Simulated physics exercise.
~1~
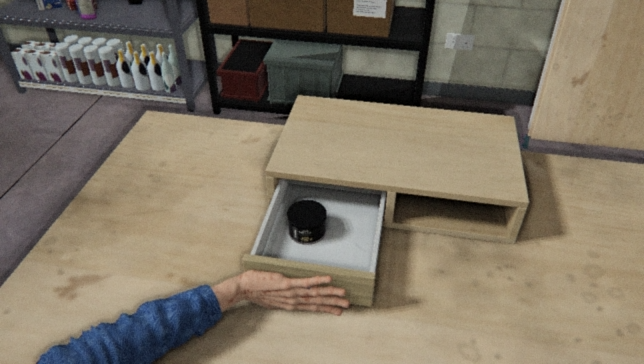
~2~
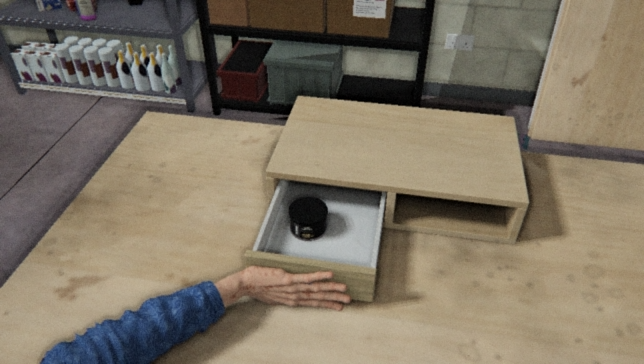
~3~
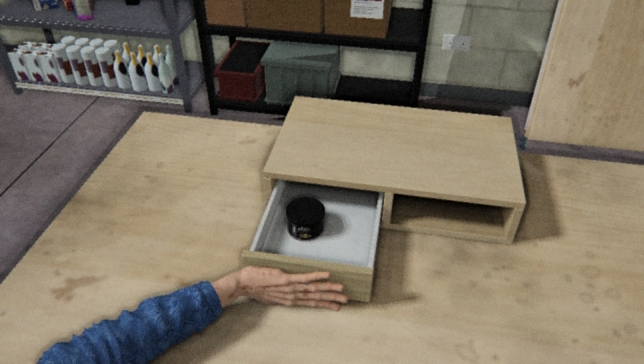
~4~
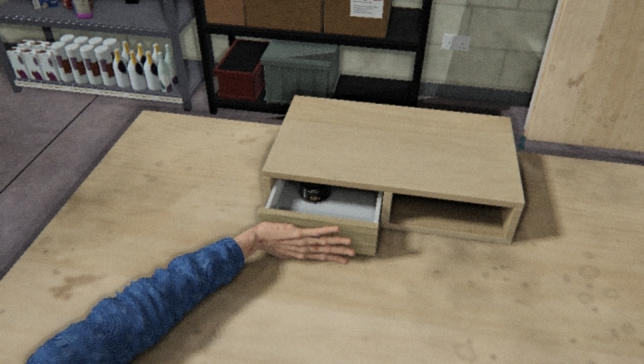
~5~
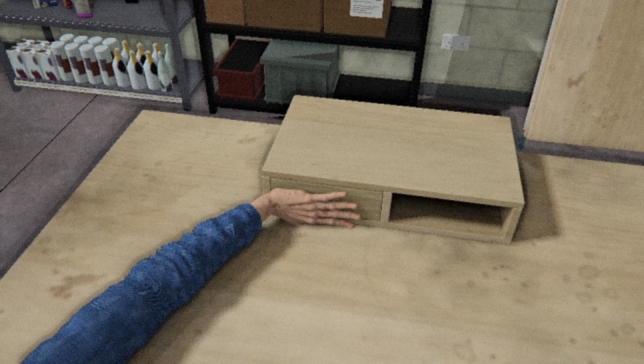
In this clip, a hand in a blue sleeve rests against the front of an open drawer holding a small black tin, in a low wooden chest on a table. The hand pushes the drawer inward, carrying the tin out of sight, until the drawer sits closed.
